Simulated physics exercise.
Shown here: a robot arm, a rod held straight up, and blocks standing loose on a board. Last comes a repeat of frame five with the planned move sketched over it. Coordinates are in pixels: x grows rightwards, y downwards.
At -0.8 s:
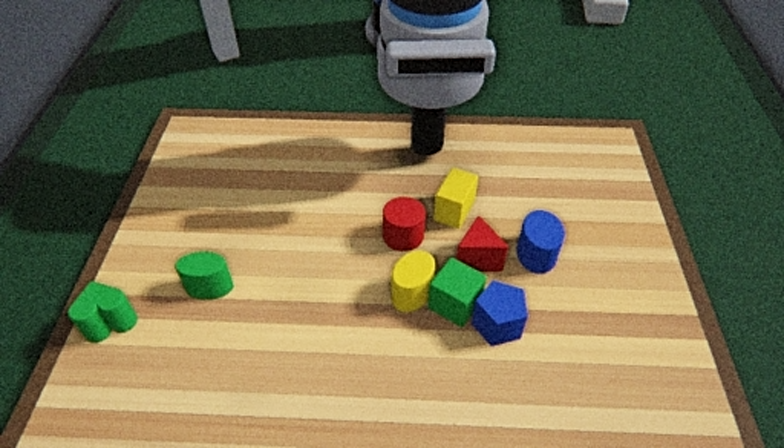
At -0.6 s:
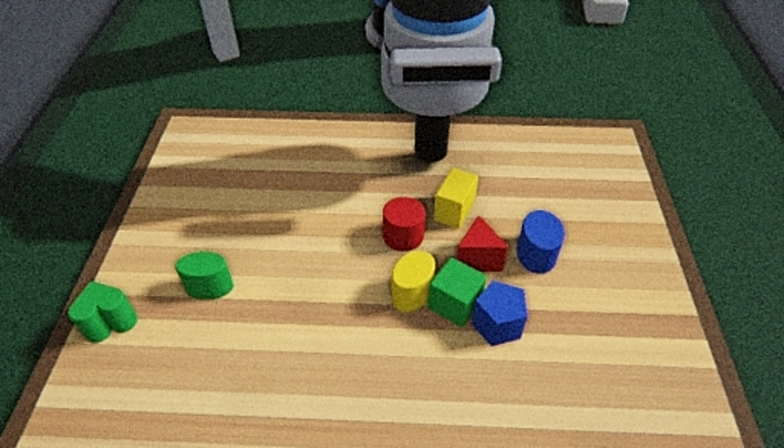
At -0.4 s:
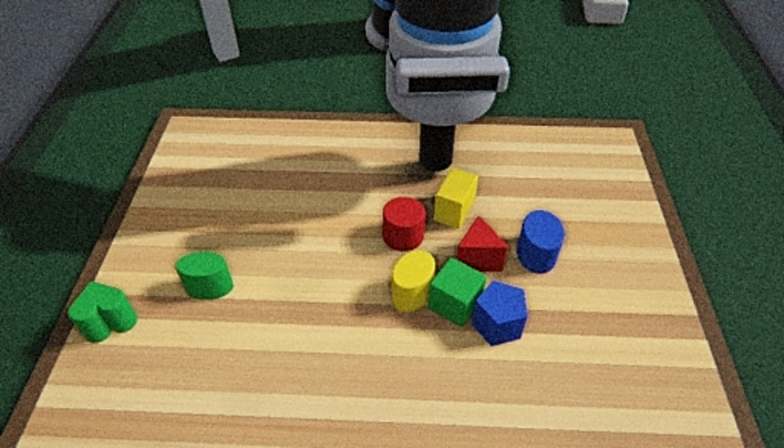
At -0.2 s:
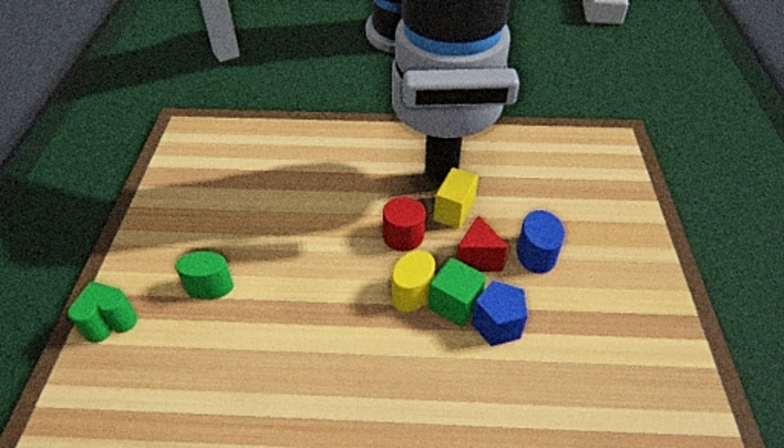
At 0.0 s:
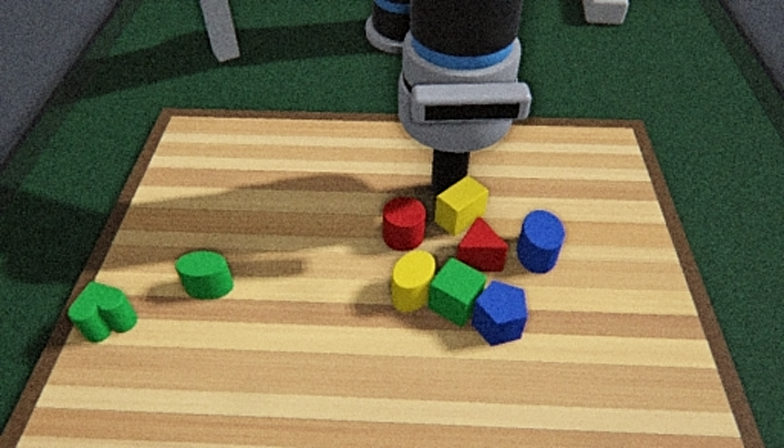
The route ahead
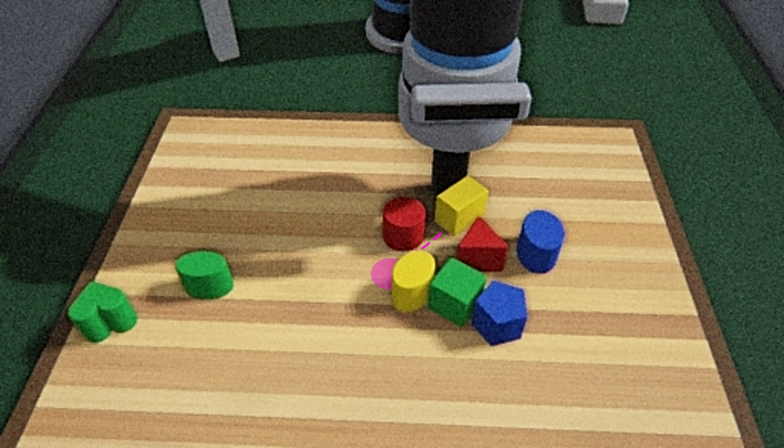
A robot arm moved its upright black rod forward over the wooden board toward a cluster of colored blocks, then nudged the yellow block slightly, turning it a little, while the other blocks stayed still.
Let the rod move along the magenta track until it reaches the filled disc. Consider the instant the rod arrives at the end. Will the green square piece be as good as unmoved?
Yes
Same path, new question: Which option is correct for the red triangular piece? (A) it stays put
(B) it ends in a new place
B
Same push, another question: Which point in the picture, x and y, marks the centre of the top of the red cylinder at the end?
My estimate: (371, 218).
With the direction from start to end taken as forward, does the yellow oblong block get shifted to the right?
No, it doesn't check out.
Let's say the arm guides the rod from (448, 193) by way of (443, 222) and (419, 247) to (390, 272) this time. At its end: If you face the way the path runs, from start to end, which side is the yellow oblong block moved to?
Moves left.
Drawn move, from (448, 193) by way of (450, 223) and (423, 248) to (390, 274).
The first path, step by step. One third of the way, rod at (451, 215); yellow oblong block at (476, 219); red triangular piece at (487, 246), turned 15° clockwise.
Two thirds of the way, rod at (422, 240); red cylinder at (383, 216); yellow oblong block at (477, 221); red triangular piece at (489, 248), turned 15° clockwise.
At the end, rod at (390, 264); red cylinder at (371, 218); yellow oval at (412, 277); green square piece still; yellow oblong block at (477, 221); red triangular piece at (489, 248), turned 15° clockwise.
